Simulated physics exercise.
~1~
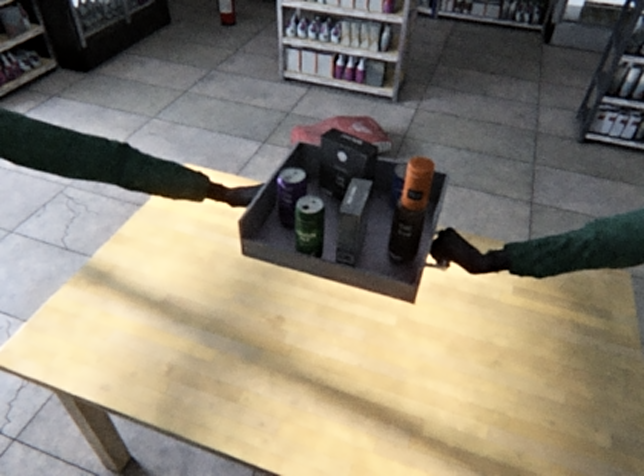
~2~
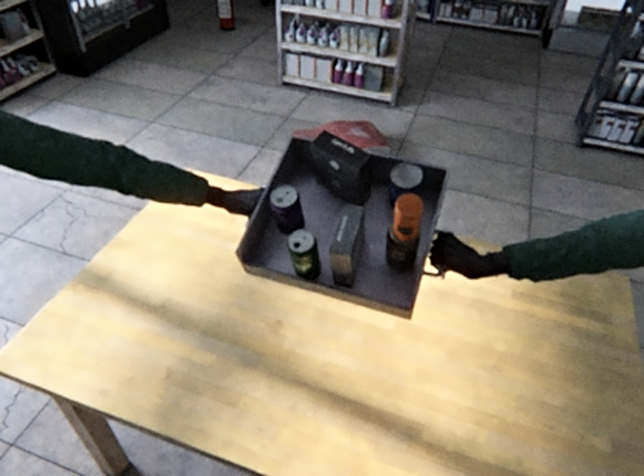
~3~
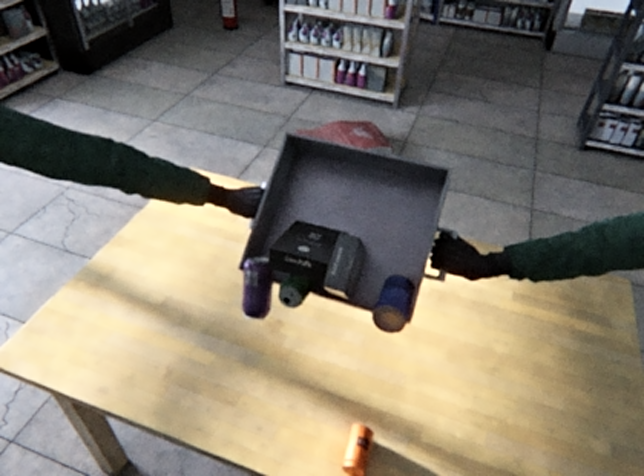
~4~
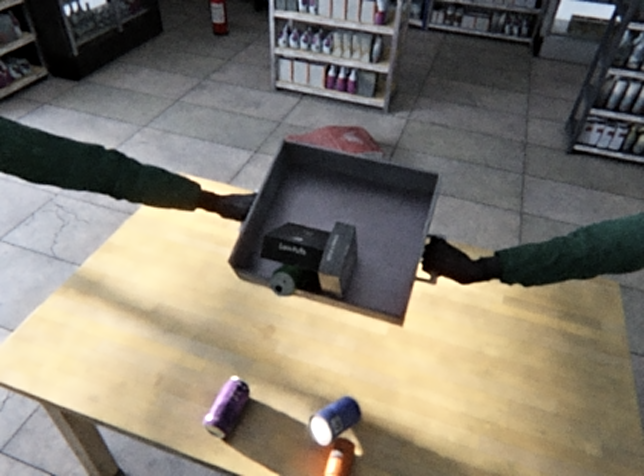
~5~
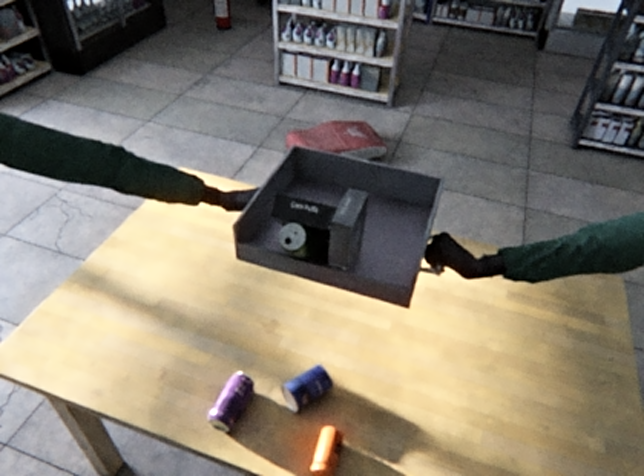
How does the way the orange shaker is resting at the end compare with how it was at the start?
At the start the orange shaker stood upright in the crate, but at the end it was lying on its side on the table.
